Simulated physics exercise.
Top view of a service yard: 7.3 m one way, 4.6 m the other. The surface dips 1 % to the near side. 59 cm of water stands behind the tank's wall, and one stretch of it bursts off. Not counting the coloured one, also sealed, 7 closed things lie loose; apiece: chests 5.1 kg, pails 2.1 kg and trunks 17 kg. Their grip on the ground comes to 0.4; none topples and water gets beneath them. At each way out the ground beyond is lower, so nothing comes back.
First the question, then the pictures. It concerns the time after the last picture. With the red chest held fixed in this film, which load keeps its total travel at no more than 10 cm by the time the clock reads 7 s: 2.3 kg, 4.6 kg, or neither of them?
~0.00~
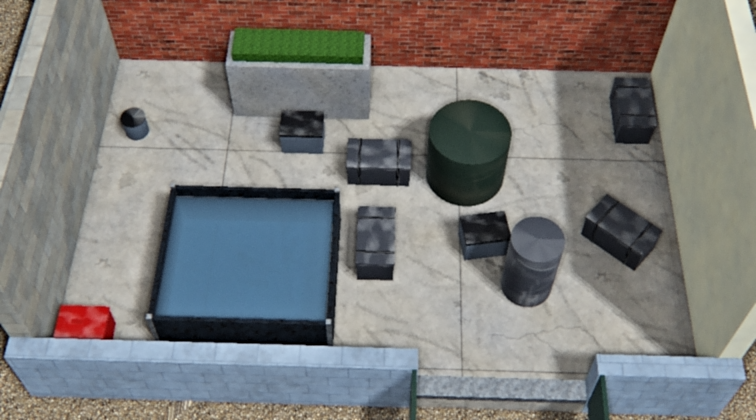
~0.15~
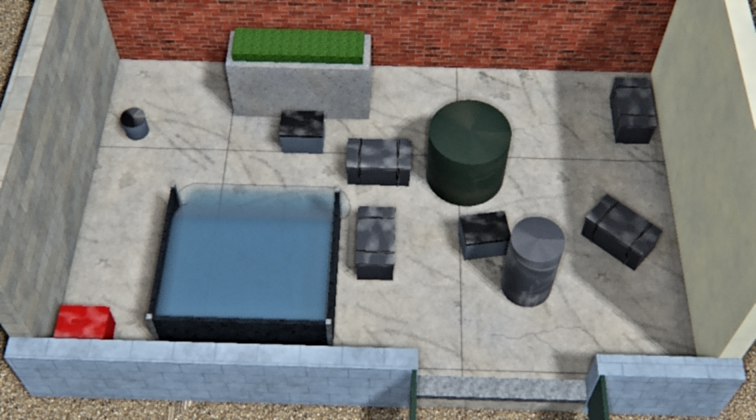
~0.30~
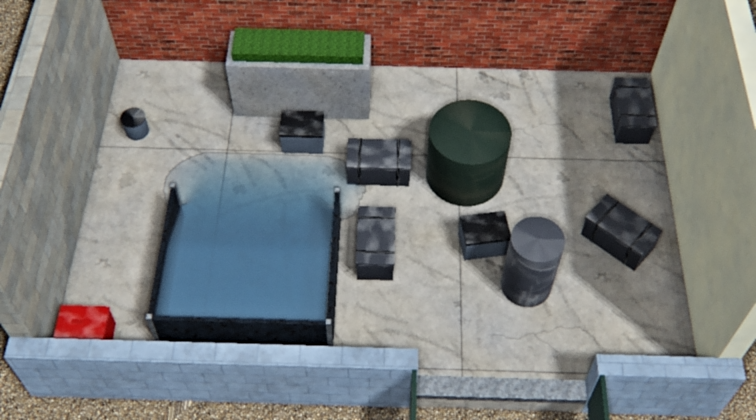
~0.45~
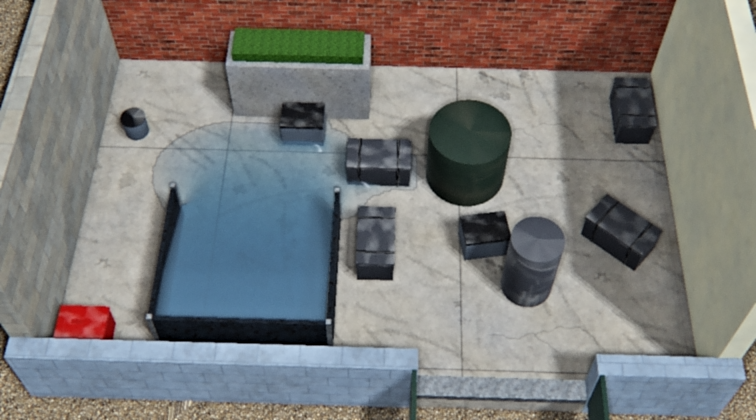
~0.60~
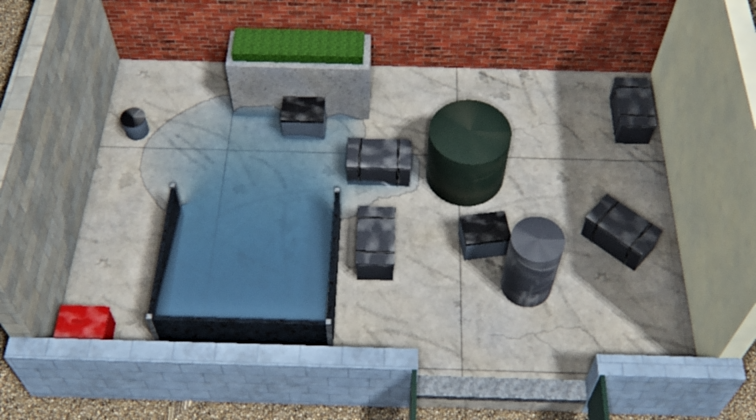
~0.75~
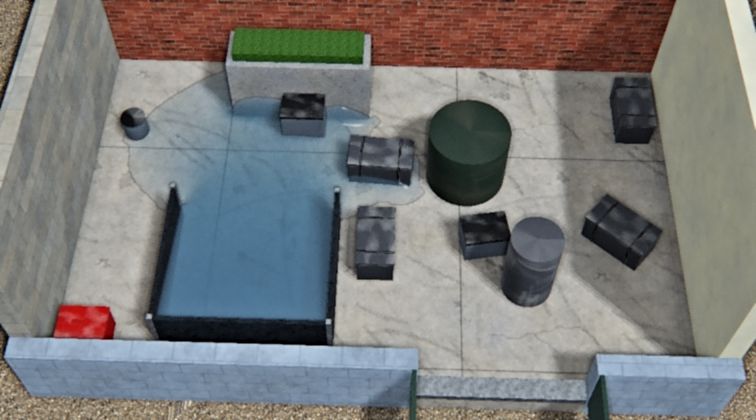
It's likely that even the extra mass fails.
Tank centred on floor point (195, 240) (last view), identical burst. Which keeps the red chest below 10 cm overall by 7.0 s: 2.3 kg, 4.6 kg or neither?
Then neither load is enough.
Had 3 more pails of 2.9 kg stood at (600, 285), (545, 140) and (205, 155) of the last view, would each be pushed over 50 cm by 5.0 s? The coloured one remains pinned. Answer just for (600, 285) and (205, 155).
First one stayed within, second went beyond.
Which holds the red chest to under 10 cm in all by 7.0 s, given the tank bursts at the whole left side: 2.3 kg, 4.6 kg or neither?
That way round, neither mass holds.
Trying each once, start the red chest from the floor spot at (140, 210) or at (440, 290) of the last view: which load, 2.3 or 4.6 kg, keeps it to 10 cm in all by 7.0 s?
Order kept: Both picks fail, both picks fail.
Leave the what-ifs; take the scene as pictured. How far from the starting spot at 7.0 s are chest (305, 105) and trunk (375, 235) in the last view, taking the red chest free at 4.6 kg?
Net shift, one by one: 300 cm / 5 cm.
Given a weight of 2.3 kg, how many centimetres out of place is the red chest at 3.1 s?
Around 0 centimetres out of place.
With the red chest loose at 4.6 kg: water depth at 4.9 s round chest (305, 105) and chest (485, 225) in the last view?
Around 4 cm and 3 cm.
After 1.4 s the red chest would be 0 cm from its start with 2.3 kg and 0 cm from its start with 4.6 kg; 0 cm of water round it then.
After 3.1 s the red chest would be 0 cm from its start with 2.3 kg and 0 cm from its start with 4.6 kg; 0 cm of water round it then.
After 4.9 s the red chest would be 16 cm from its start with 2.3 kg and 31 cm from its start with 4.6 kg; 16 cm of water round it then.
After 7.0 s the red chest would be 45 cm from its start with 2.3 kg and 54 cm from its start with 4.6 kg; 12 cm of water round it then.
